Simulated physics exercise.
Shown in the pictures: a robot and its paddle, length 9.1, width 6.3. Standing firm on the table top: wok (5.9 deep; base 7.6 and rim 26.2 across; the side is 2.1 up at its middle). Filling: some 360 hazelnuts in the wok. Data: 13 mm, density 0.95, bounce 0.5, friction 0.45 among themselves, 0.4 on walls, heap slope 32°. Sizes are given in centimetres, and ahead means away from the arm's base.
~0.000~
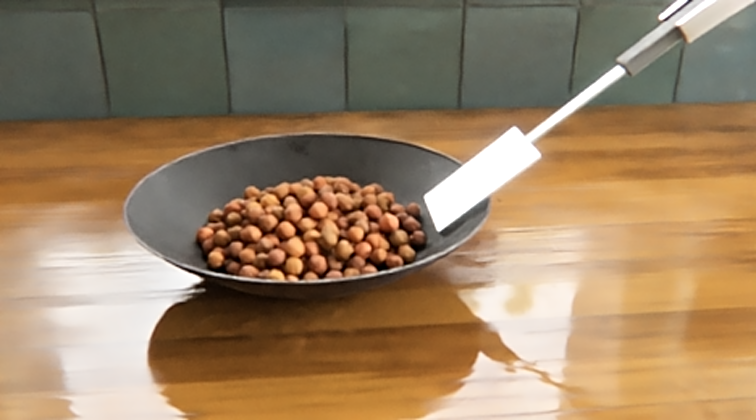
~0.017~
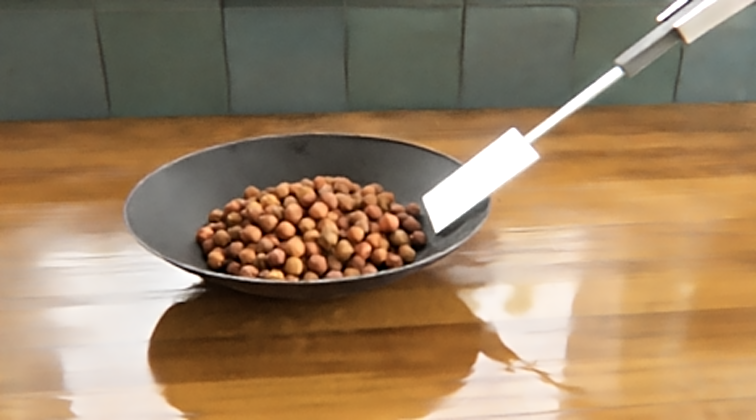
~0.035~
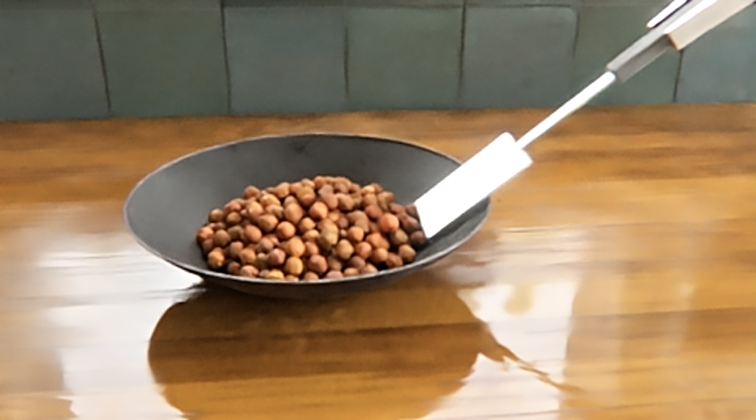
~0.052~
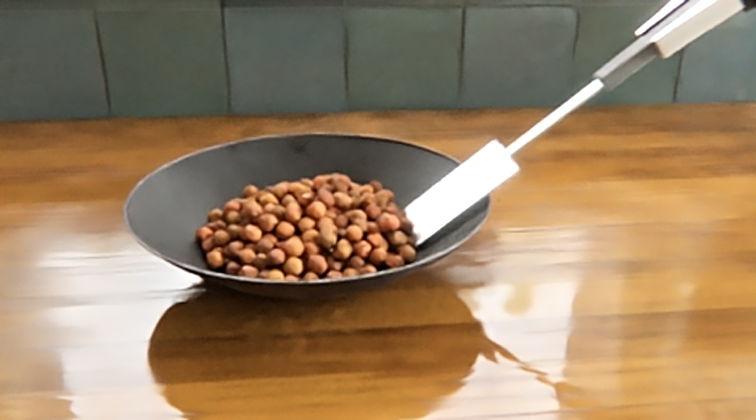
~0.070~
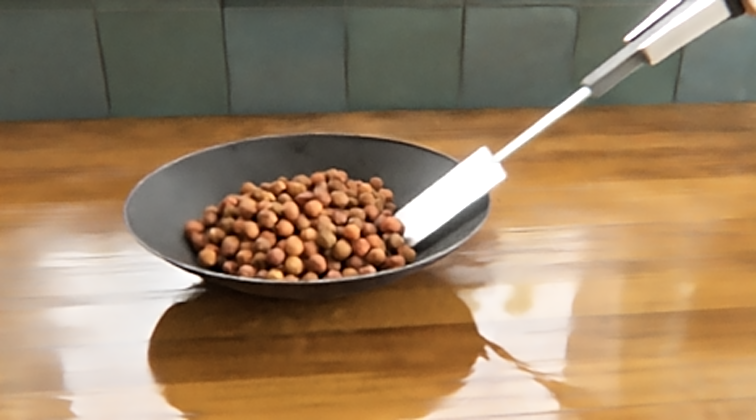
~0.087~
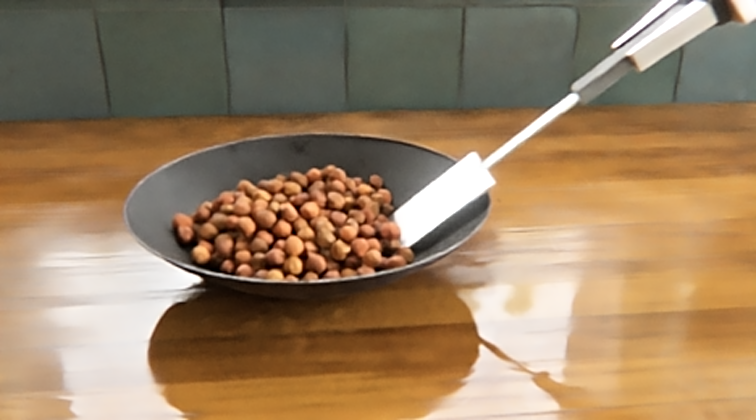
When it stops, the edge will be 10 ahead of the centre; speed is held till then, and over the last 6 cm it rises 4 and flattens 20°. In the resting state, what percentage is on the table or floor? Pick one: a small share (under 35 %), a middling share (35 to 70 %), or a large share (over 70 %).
A small share.
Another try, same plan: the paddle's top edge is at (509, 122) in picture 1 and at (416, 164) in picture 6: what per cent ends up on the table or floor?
It works out to about 45 %, more or less.
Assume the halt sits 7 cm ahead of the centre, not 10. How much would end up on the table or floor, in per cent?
It would be near 5 per cent.
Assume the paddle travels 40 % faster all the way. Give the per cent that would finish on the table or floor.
35 per cent, about.
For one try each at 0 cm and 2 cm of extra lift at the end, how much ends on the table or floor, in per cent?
First try around 15 percent, second try around 20 percent.
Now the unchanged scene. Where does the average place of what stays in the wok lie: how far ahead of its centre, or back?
It sits near 3.0 centimetres ahead of centre.
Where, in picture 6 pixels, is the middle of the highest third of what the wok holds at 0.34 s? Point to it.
About pixel (203, 189).
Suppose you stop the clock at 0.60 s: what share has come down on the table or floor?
It comes to some 20 in a hundred.
By 0.21 s, sloping 39°, highest piece 6 above the table; 355 in the wok.
By 0.34 s, sloping 32°, highest piece 8 above the table; 354 in the wok, 1 on the blade or in flight.
By 0.60 s, sloping 19°, highest piece 8 above the table; 273 in the wok, 78 on the table or floor, 4 on the blade or in flight.
By 1.65 s, sloping 19°, highest piece 6 above the table; 272 in the wok, 83 on the table or floor.
Final count, 272 in the wok, 83 on the table or floor. That is 23 % on the table or floor.
